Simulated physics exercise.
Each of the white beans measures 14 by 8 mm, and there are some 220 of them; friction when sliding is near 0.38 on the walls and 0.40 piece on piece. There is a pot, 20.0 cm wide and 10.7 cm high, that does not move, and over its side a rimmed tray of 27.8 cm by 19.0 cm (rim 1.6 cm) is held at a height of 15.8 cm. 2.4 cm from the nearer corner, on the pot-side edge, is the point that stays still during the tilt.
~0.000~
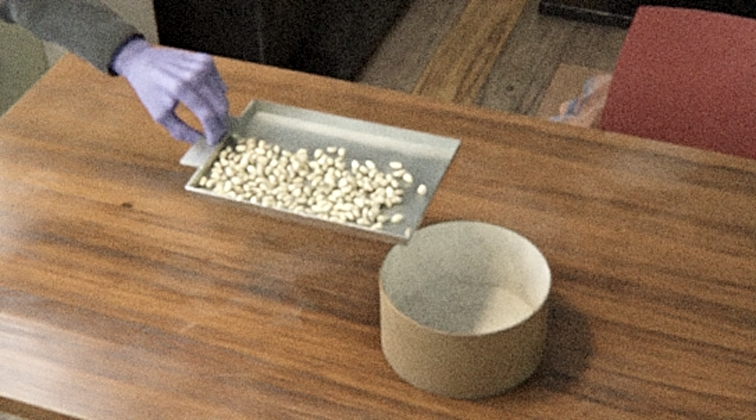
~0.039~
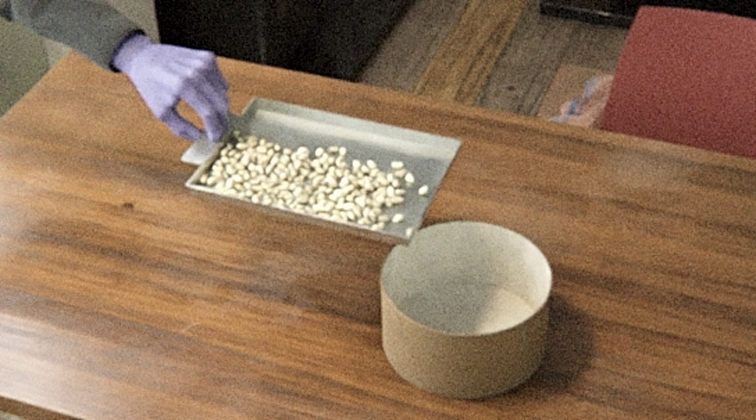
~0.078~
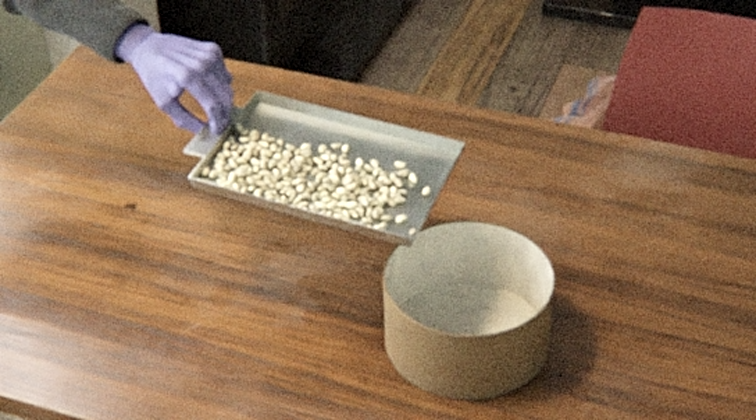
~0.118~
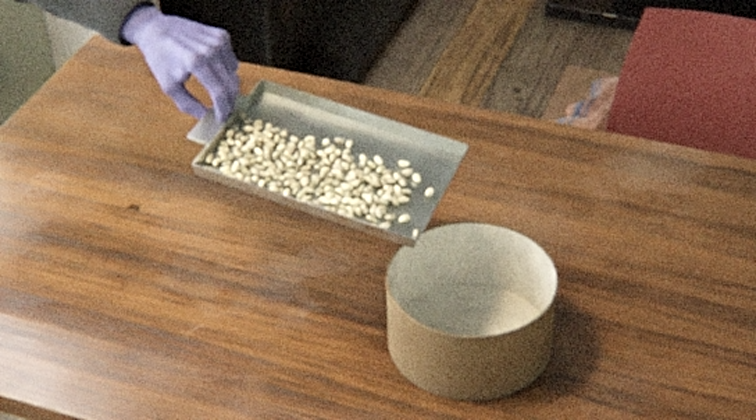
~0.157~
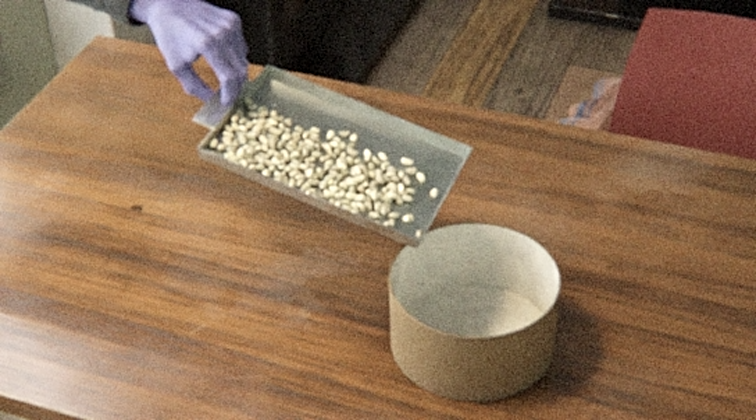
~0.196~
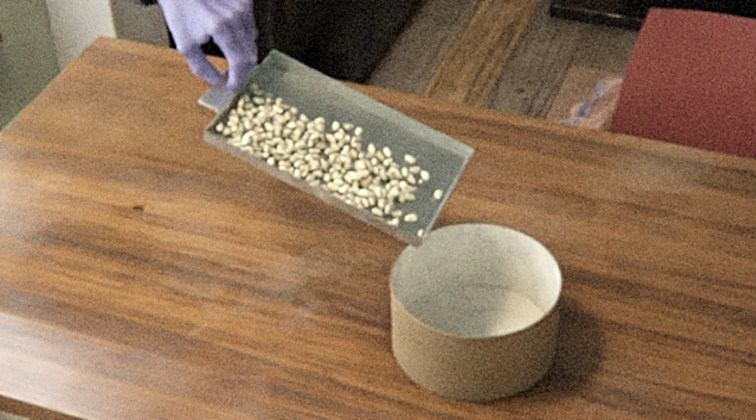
On a wooden table, a purple-gloved hand held a metal tray of white beans beside a round, open pot, then raised the tray's left end, tilting it toward the pot while the beans barely shifted.
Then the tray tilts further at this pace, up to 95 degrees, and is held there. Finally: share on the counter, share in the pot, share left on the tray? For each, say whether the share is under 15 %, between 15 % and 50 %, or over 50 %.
Outcome: Counter: Will probably see a middling number, pot: Will probably see over half the pieces, left on the tray: Will probably see a small number.
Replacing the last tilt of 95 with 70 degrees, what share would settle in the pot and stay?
The pot would get around 50 per cent.
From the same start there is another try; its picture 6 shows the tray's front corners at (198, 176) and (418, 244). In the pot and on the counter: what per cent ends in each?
In the pot: 45 per cent; on the counter: 55 per cent.
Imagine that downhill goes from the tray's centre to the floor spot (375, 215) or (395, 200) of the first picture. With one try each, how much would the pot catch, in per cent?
Roughly 100 per cent on the first try and 100 per cent on the second.
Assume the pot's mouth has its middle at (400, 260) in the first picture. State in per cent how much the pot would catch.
Something like 45 per cent would settle in it.
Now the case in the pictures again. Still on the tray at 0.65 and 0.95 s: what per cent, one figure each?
About 50, 5.
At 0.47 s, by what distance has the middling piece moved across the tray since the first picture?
I'd say close to 6 centimetres.
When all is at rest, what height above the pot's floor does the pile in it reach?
My guess is around 2.0 centimetres.
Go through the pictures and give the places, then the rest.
Tray tilt 0 degrees, front corners at (189, 187) and (407, 235); middle of the pieces at (298, 186); pot at (465, 274), in the first picture.
Tray tilt 1 degrees, front corners at (190, 184) and (408, 236); middle of the pieces at (299, 185), in the second picture.
Tray tilt 4 degrees, front corners at (192, 176) and (411, 236), lowest corner right back; middle of the pieces at (302, 181), in the third picture.
Tray tilt 8 degrees, front corners at (196, 163) and (415, 237), lowest corner right back; middle of the pieces at (305, 175), in the fourth picture.
Tray tilt 14 degrees, front corners at (202, 147) and (419, 238), lowest corner right back; middle of the pieces at (310, 166), in the fifth picture.
Tray tilt 19 degrees, front corners at (208, 131) and (422, 238), lowest corner right back; middle of the pieces at (315, 157); pot at (476, 277). Its pace works out near 140 degrees a second, in the sixth picture.
After 0.47 s, tilt 57 degrees; the tray holds 100 %, the pot 0 %.
After 0.65 s, tilt 82 degrees; the tray holds 50 %, the pot 15 %.
Then, at 0.95 s, tilt 95 degrees; the tray holds 5 %, the pot 60 %.
At rest (2.3 s), counter 40 %, pot 60 %, tray 0 %.
